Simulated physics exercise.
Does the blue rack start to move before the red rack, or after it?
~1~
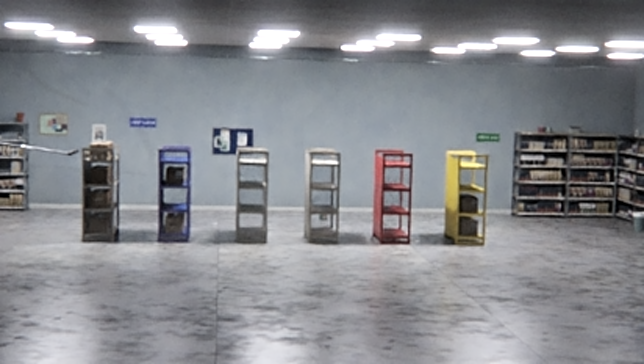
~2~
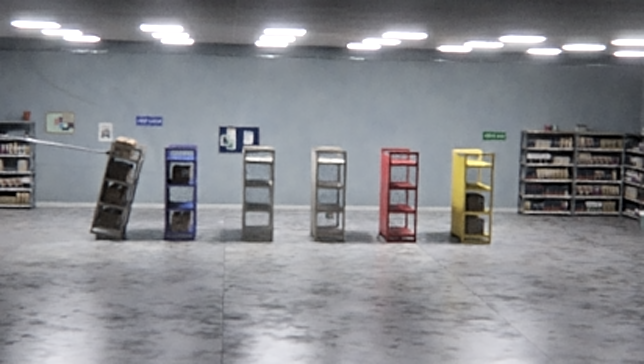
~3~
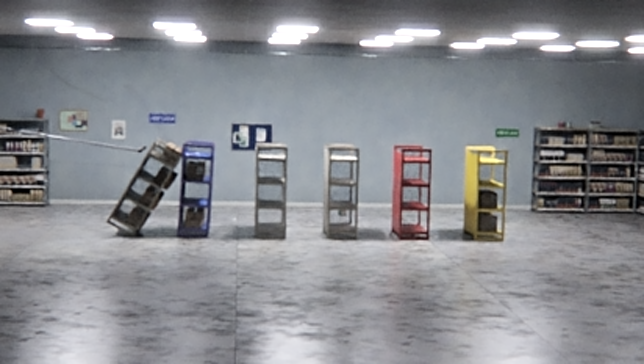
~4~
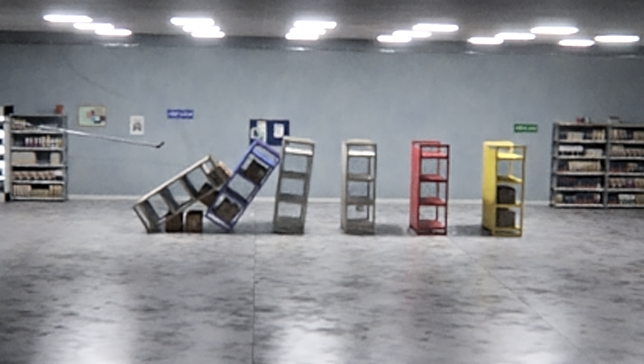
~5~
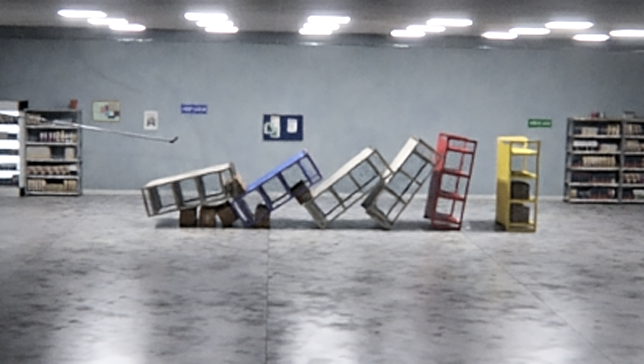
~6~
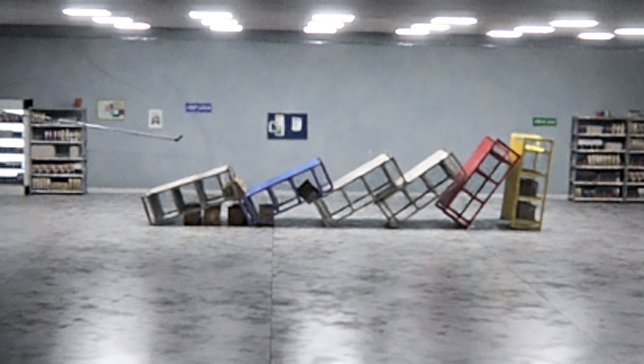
The blue rack starts to move before the red one. It is already tipping to the right while the red rack still stands upright further along the row.
